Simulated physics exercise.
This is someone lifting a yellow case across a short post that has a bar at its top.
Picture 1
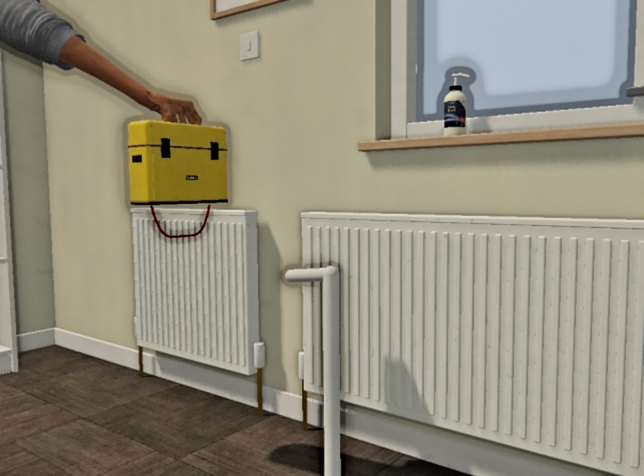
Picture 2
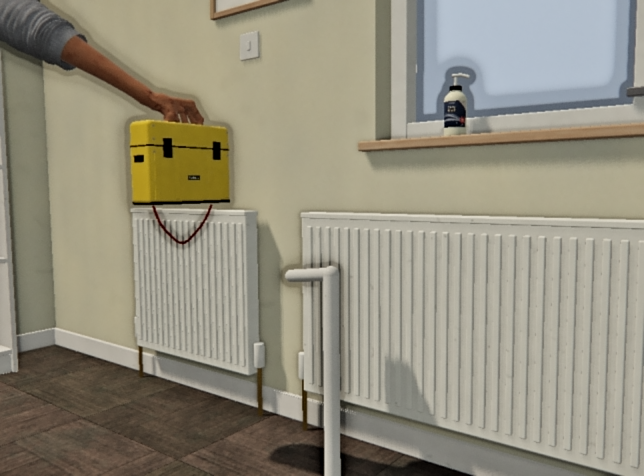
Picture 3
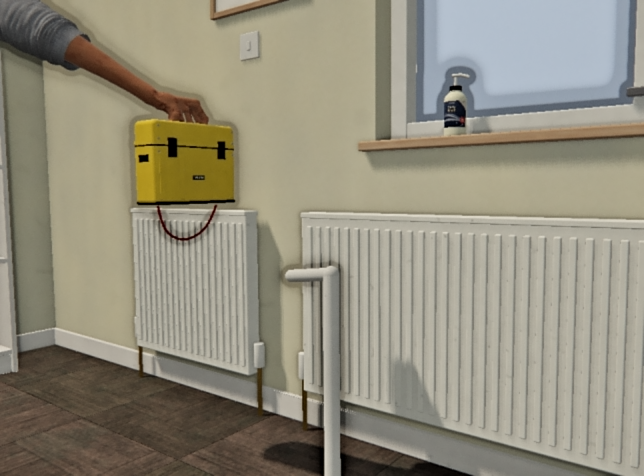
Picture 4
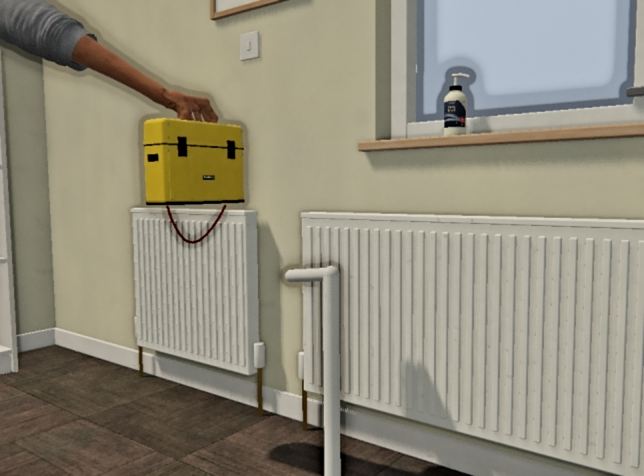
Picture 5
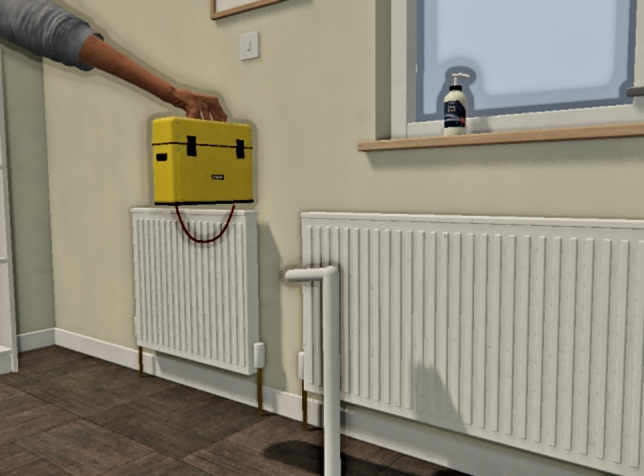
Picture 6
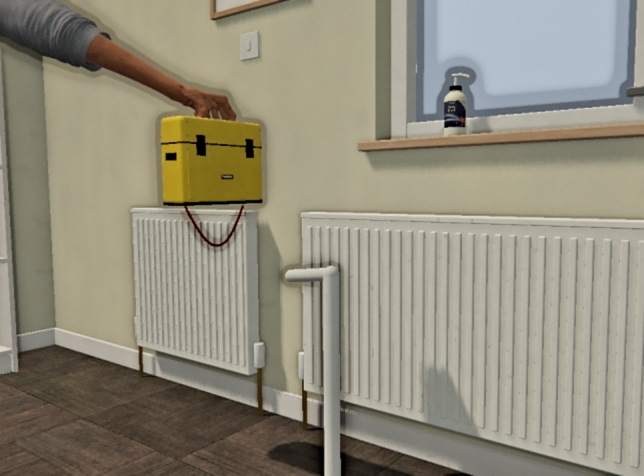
Hand moving a yellow case a short way right above a radiator, red loop dangling beneath, with a barred post nearby.
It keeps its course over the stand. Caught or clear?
As it turns out, the yellow case comes away clean.
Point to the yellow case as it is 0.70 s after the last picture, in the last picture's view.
Around (286, 159).
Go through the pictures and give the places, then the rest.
Yellow case (181, 164); hook tip (292, 276), in the first picture.
Yellow case (183, 164); bottom of the loop (185, 243), in the second picture.
Yellow case (187, 164), in the third picture.
Yellow case (197, 164); bottom of the loop (195, 242), in the fourth picture.
Yellow case (206, 163), in the fifth picture.
Yellow case (215, 163); bottom of the loop (220, 245); hook tip (292, 276); hook points towards it, loop hangs above the hook, in the sixth picture.
Then, 0.70 s after the last picture, case nearing the post near (286, 159).
Then, 1.56 s after the last picture, case past the post near (400, 154).
At rest, case past the post near (503, 148). The yellow case passes clear.
